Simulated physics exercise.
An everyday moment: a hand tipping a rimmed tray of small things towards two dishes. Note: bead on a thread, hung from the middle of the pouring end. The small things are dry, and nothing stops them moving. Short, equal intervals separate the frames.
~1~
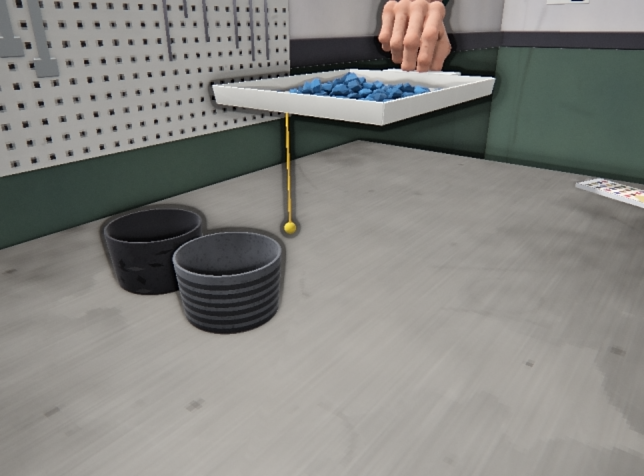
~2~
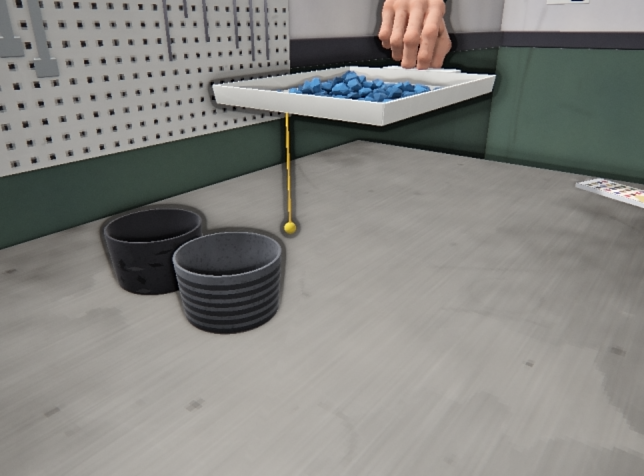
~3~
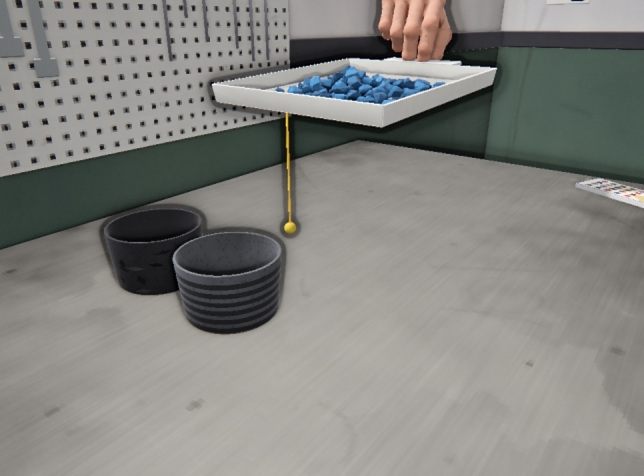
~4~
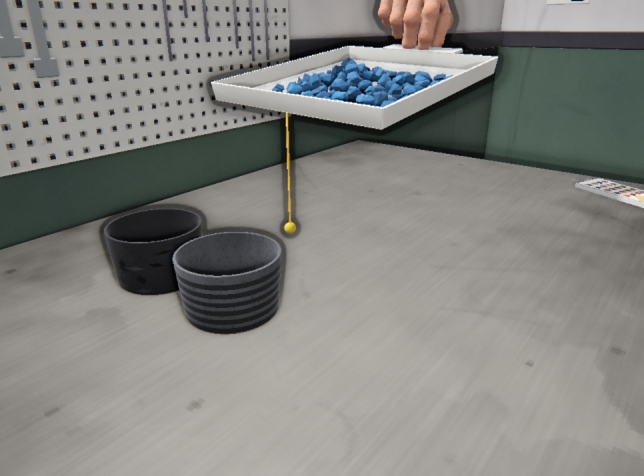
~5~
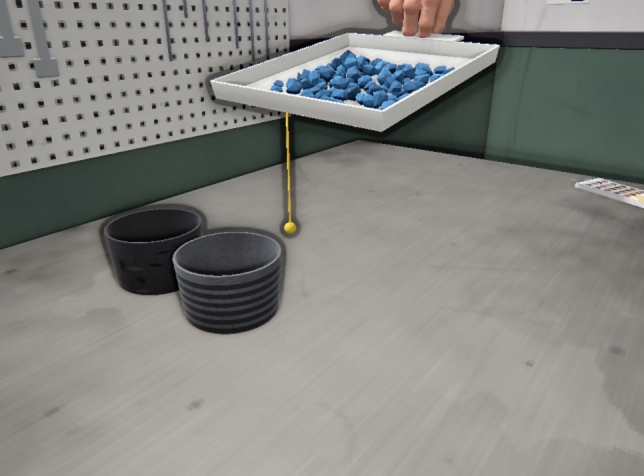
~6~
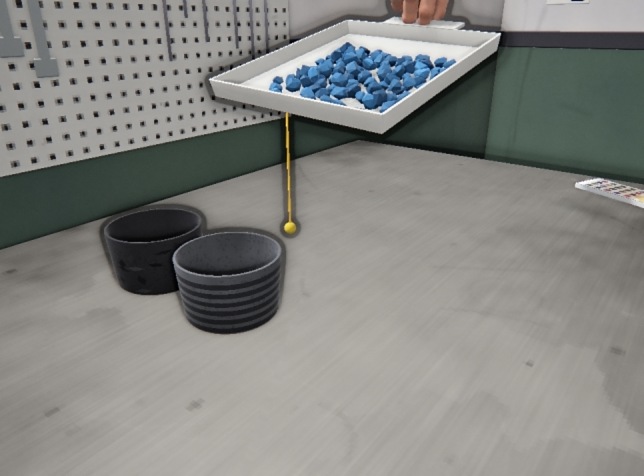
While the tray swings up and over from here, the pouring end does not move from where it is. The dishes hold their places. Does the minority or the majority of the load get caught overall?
By the end, the dishes are holding not even half of the load, I'd say.
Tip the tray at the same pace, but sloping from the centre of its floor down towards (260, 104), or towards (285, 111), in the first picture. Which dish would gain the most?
Result - first place: The right side, second place: The right side.
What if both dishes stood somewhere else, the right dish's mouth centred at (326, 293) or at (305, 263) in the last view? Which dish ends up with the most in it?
First try: The right-side dish; second try: The right-side dish.
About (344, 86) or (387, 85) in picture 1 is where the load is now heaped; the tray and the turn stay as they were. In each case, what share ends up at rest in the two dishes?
In order, about 20 and 20 in a hundred.
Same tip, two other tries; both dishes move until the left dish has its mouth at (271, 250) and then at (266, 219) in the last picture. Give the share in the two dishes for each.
Trial 1 around 70 percent, trial 2 around 0 percent.
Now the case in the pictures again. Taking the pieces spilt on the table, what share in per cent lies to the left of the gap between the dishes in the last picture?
I reckon around 10 per cent.
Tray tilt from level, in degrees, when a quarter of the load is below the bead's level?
90°, roughly.
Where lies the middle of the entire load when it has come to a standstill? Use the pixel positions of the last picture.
I'd say the middle ends up at about (306, 349).
Soon, tray tipped steeply; nearly all on the tray; a stray few in the air.
A while on, tray tipped right over; about a quarter on the tray; a stray few in the right dish; about half outside both; about a quarter in the air.
Towards the end, tray tipped past a quarter turn; a small part in the right dish; most outside both.
Finally, tray tipped past a quarter turn; a small part in the right dish; none in the left dish; most outside both.
